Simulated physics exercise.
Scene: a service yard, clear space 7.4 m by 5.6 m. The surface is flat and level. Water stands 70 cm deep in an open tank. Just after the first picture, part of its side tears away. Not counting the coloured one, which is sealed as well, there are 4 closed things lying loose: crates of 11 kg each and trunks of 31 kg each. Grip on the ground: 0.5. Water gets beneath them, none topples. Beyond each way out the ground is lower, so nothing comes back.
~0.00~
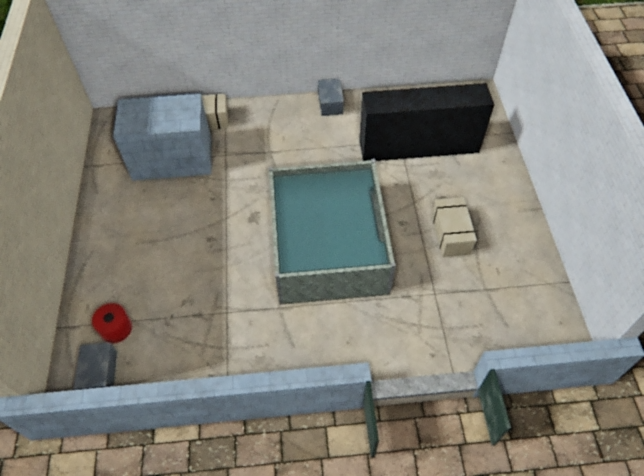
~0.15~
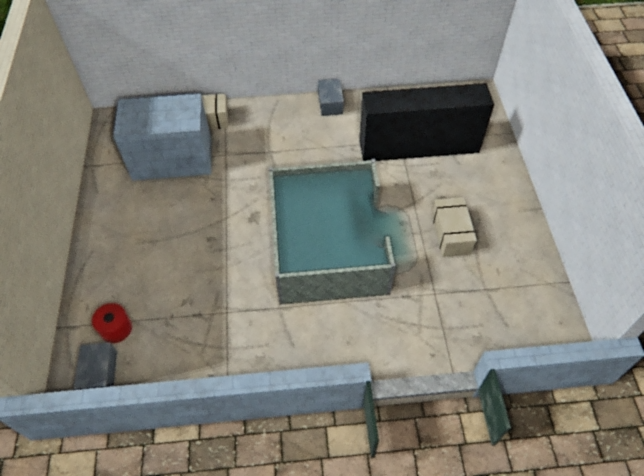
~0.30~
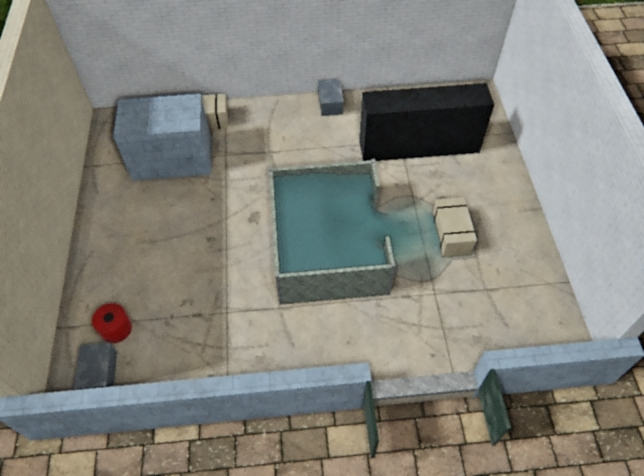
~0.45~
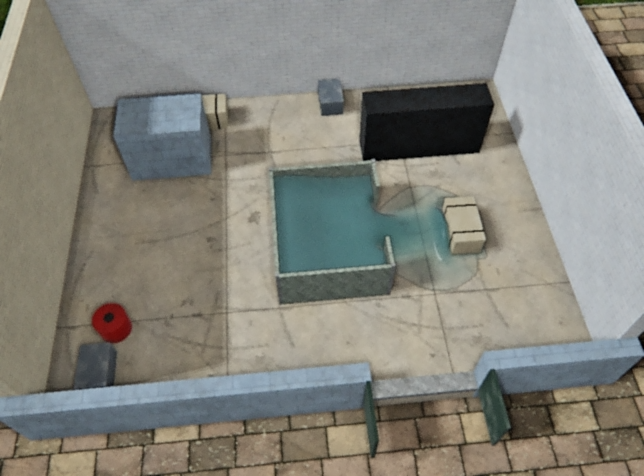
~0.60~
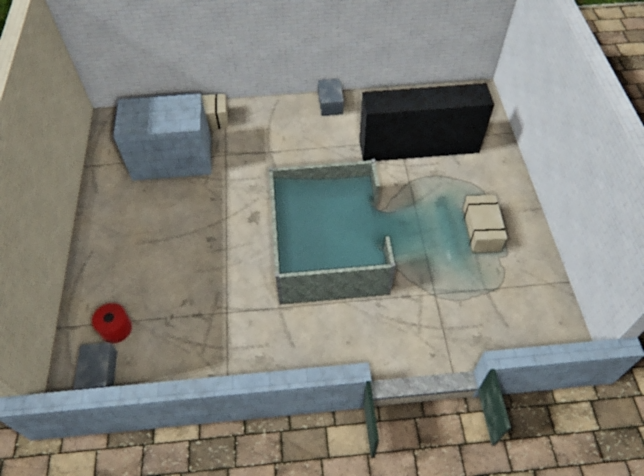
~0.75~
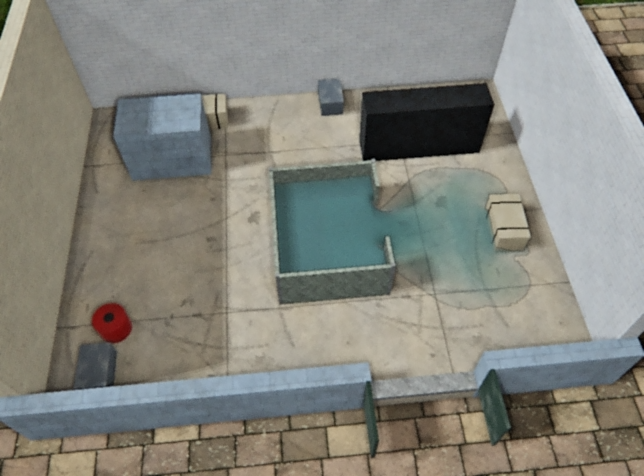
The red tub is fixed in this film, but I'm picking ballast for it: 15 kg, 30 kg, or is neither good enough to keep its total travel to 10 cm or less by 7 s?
I'd say 15 kg is plenty.
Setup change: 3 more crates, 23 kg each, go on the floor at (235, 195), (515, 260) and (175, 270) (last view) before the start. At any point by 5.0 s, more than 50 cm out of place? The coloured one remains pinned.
First one stayed within, second went beyond, third stayed within.
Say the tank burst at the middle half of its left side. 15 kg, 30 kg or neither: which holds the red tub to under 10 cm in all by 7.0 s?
In that case no choice suffices.
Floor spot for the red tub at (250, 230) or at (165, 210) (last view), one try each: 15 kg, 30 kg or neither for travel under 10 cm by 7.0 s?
In turn: The lighter suffices; the lighter suffices.
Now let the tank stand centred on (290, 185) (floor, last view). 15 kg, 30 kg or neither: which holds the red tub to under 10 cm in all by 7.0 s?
For that case: Lighter one suffices.
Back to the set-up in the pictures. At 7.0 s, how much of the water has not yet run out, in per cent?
96 % or so.
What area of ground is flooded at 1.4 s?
The covered patch comes to about 11.5 m2.
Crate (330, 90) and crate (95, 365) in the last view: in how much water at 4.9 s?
I'd estimate 3 cm for the first and 0 cm for the second.
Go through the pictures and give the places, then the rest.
The first picture shows the red tub at (109, 318) rests on the ground; water covers 2.6 m2; 0 of 5 have shifted.
The second picture shows the red tub at (109, 318) rests on the ground; water covers 3.2 m2; 0 of 5 have shifted.
The third picture shows the red tub at (109, 318) rests on the ground; water covers 3.9 m2; 0 of 5 have shifted.
The fourth picture shows the red tub at (109, 318) rests on the ground; water covers 4.6 m2; 1 of 5 have shifted.
The fifth picture shows the red tub at (109, 318) rests on the ground; 5.6 m2 under water; 1 of 5 have shifted.
The sixth picture shows the red tub at (109, 318), on the bottom; 6.8 m2 under water; 1 of 5 have shifted.
After 1.4 s the red tub would be 0 cm from its start with 15 kg and 0 cm from its start with 30 kg; 0 cm of water round it then.
After 3.1 s the red tub would be 0 cm from its start with 15 kg and 0 cm from its start with 30 kg; 0 cm of water round it then.
After 4.9 s the red tub would be 0 cm from its start with 15 kg and 0 cm from its start with 30 kg; 0 cm of water round it then.
After 7.0 s the red tub would be 0 cm from its start with 15 kg and 0 cm from its start with 30 kg; 3 cm of water round it then.
